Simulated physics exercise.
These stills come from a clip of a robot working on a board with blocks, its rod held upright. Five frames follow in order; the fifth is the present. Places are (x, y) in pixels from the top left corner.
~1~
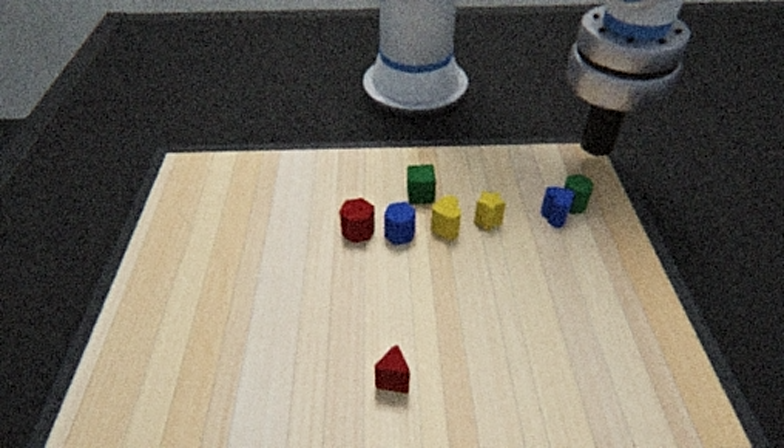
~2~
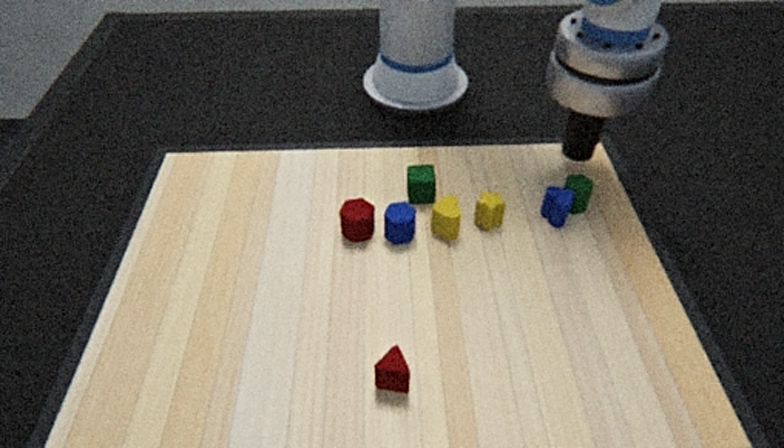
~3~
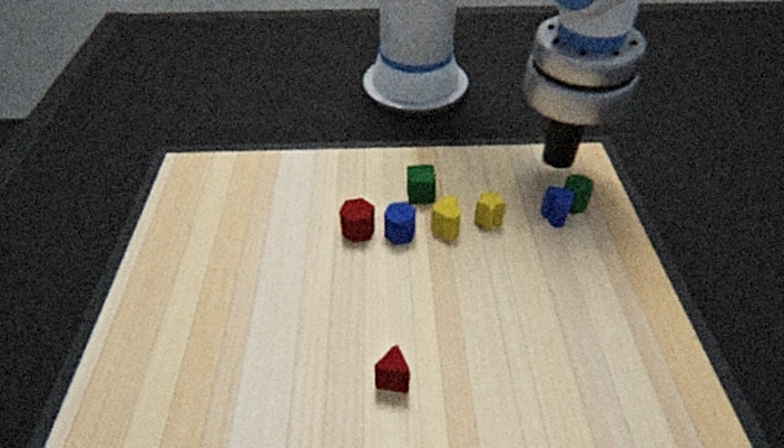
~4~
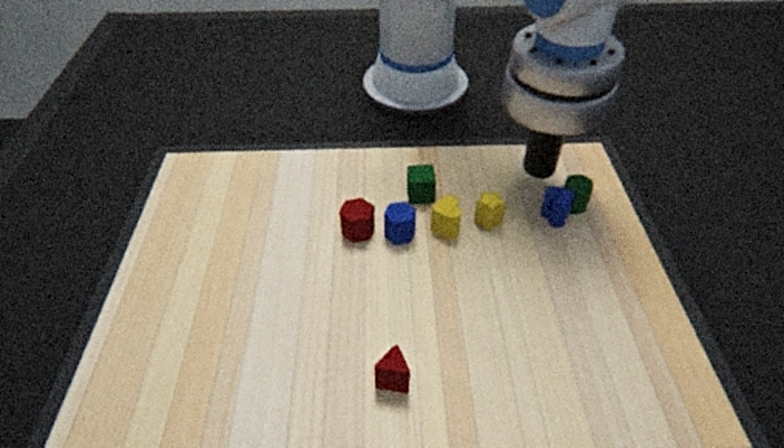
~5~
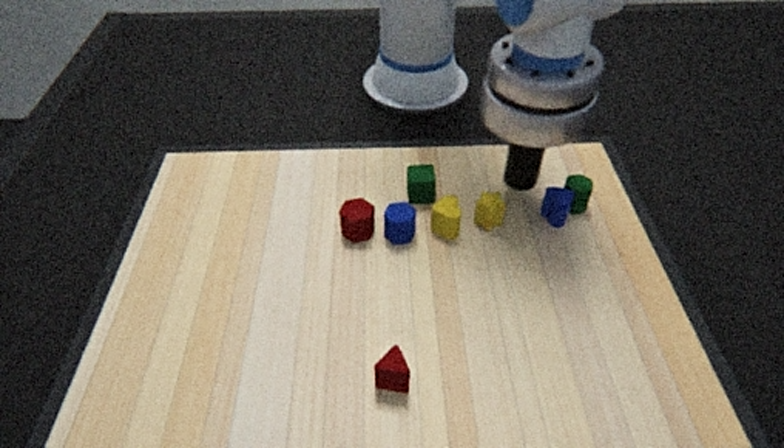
In this clip, a robot arm with a dark rod moves left and slightly toward the viewer over the far right of a wooden board, while the red, blue, yellow and green blocks all stay still.
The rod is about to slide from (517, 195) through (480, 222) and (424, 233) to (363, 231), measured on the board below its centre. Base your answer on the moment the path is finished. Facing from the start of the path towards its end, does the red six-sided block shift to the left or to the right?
Heads right.
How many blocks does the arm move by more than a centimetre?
Blocks displaced: At least 3.
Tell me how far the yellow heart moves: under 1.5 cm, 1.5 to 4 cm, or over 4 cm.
Over 4 cm.
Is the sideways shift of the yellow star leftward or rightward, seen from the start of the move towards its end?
Facing from start to end, it will go to the left.
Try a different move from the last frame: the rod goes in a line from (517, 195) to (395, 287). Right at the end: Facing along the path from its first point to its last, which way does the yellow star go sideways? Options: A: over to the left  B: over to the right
Answer: A.
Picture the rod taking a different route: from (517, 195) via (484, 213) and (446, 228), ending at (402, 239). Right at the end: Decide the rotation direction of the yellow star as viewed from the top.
Its spin: Anticlockwise.
The first path, step by step. One third of the way, rod at (482, 208); yellow heart at (446, 208), turned 15° clockwise; yellow star at (468, 220).
Two thirds of the way, rod at (424, 218); red six-sided block at (335, 207); blue six-sided block at (364, 213); yellow heart at (395, 213); yellow star at (457, 231), turned 25° anticlockwise.
At the end, rod at (362, 216); red six-sided block at (309, 204), turned 35° clockwise; blue six-sided block at (317, 225), turned 50° clockwise; yellow heart at (347, 227), turned 55° anticlockwise; yellow star at (457, 231), turned 25° anticlockwise.
